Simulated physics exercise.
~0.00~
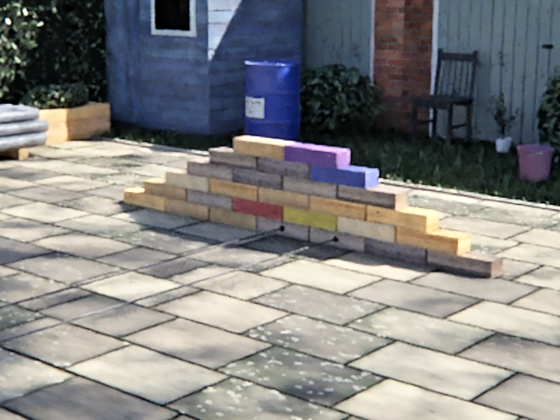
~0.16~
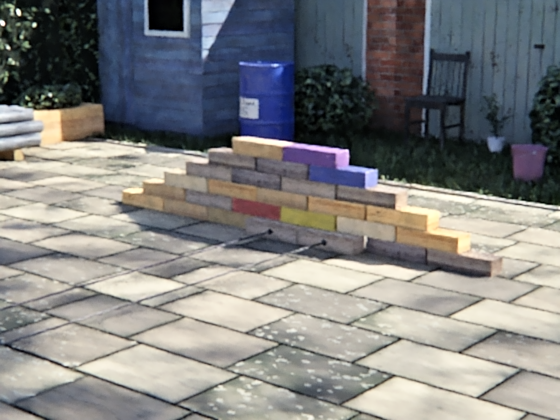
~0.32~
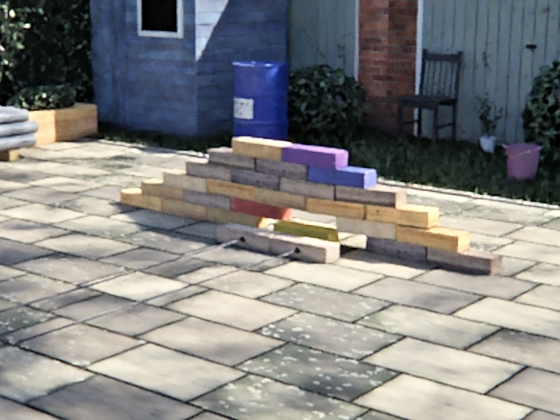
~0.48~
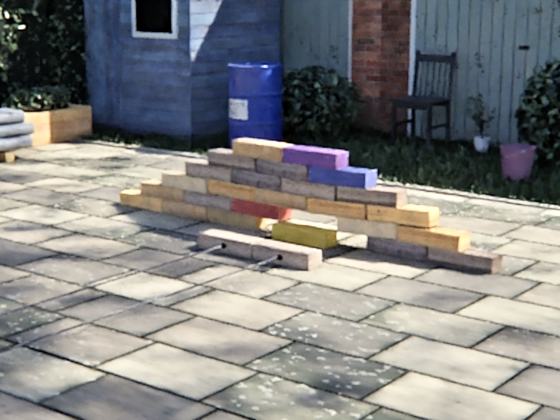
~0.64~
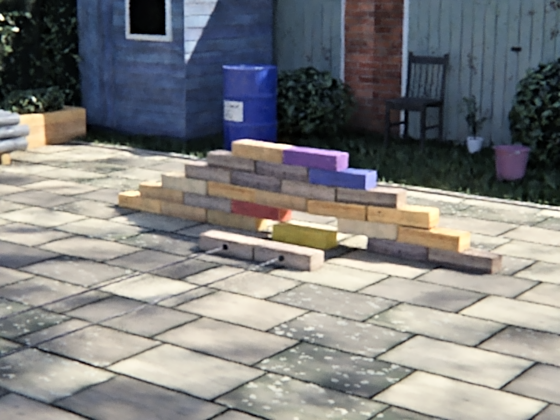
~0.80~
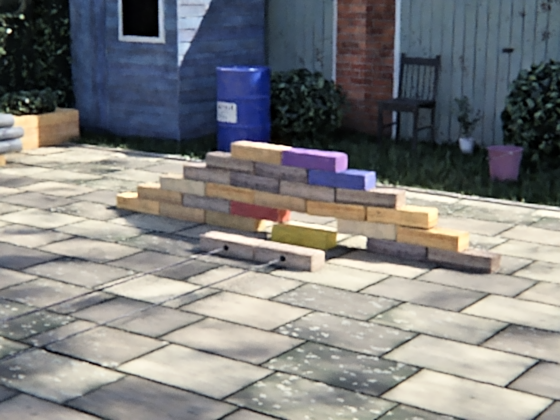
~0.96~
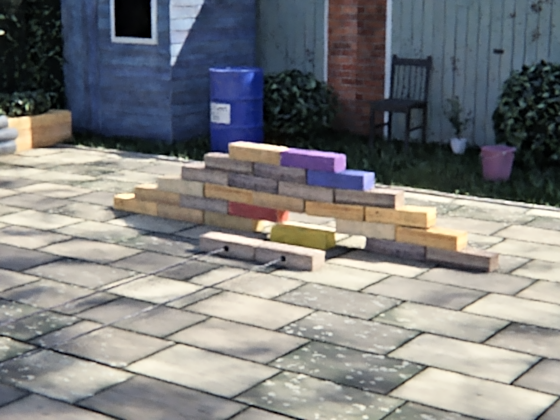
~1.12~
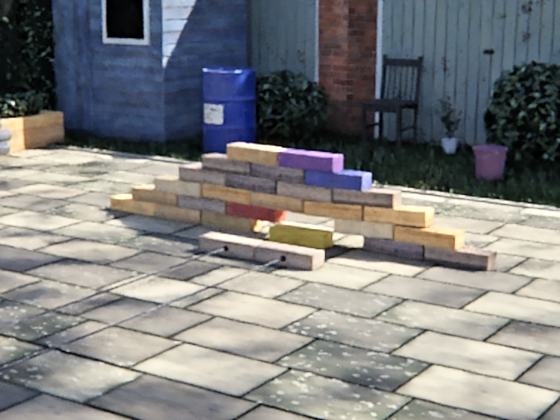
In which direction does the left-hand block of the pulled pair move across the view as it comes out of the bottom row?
It moves to the left as the viewer sees it, sliding out in front of the wall.
